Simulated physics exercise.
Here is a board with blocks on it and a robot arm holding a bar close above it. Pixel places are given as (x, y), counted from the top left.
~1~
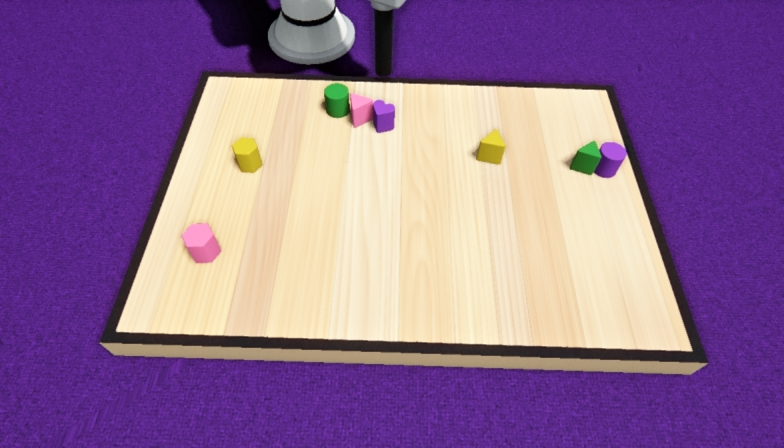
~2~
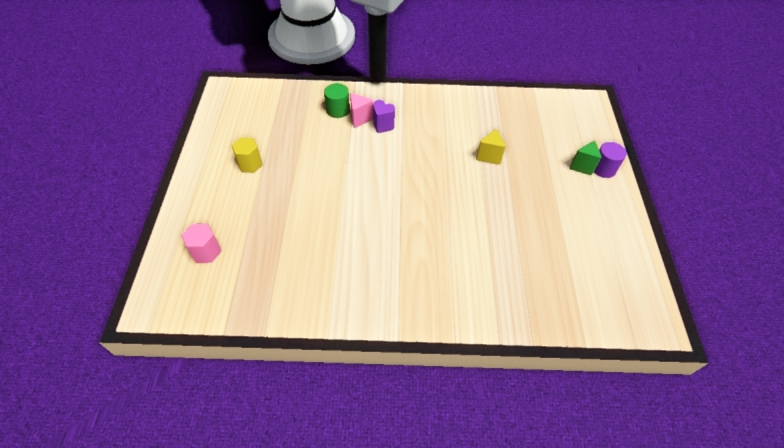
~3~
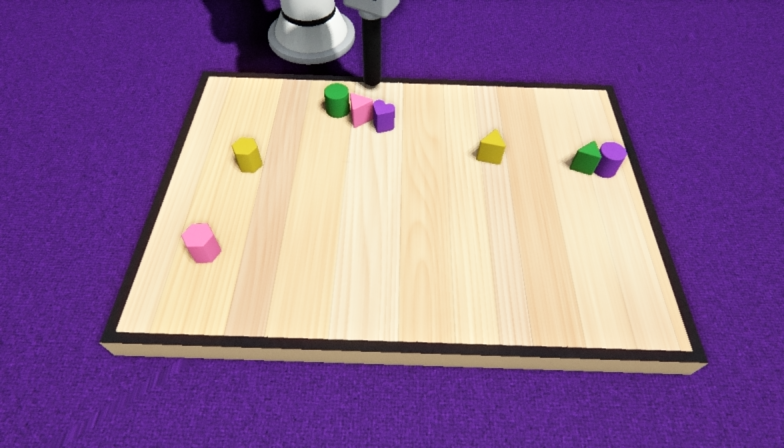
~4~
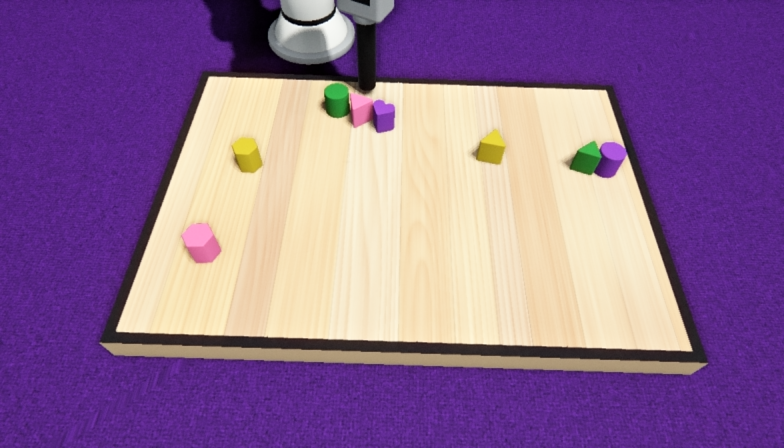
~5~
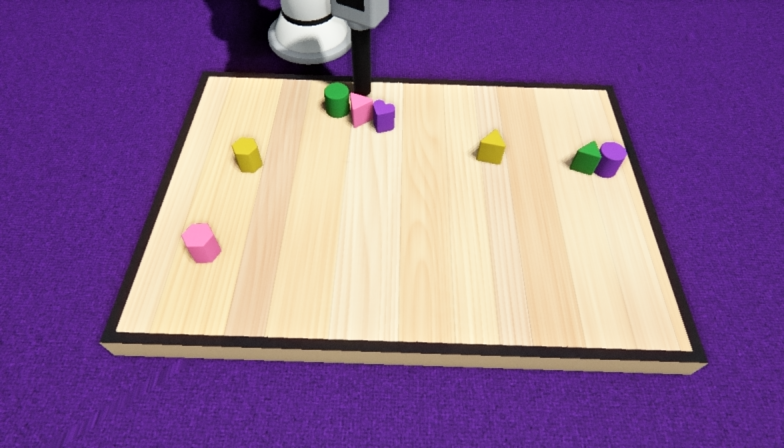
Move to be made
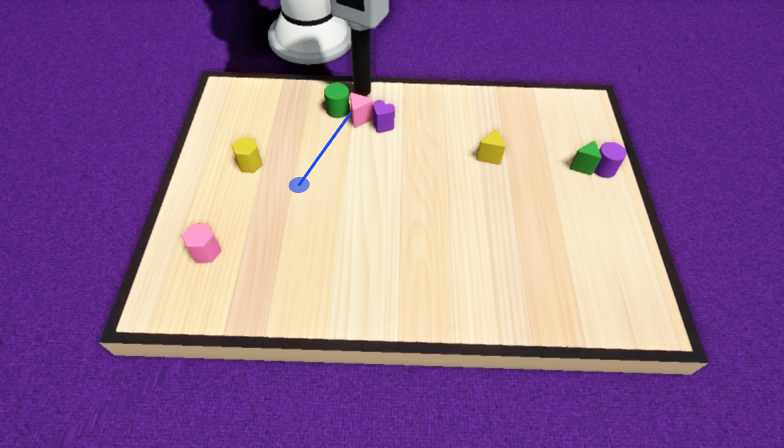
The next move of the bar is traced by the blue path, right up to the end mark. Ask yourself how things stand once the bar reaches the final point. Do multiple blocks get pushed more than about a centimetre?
Going by the path, yes.
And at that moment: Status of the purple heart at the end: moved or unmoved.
It ends up on the same spot.
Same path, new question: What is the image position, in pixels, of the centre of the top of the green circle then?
Pixel (322, 98).
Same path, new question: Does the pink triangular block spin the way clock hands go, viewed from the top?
I expect not.
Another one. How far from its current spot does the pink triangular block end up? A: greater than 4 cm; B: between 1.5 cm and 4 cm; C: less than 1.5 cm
I choose B.
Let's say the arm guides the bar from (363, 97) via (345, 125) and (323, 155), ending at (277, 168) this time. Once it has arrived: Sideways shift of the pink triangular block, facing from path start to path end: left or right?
The answer is left: Facing from the path's start to its end, that's where the pink triangular block shifts.
The drawn path runs from (363, 97) to (299, 185).
What follows on the original path. One third of the way, bar at (342, 118); green circle at (321, 98); pink triangular block at (357, 109), turned 90° anticlockwise.
Two thirds of the way, bar at (321, 147); green circle at (322, 98); pink triangular block at (357, 109), turned 90° anticlockwise.
At the end, bar at (298, 179); green circle at (322, 98); pink triangular block at (357, 109), turned 90° anticlockwise; purple heart not moved.
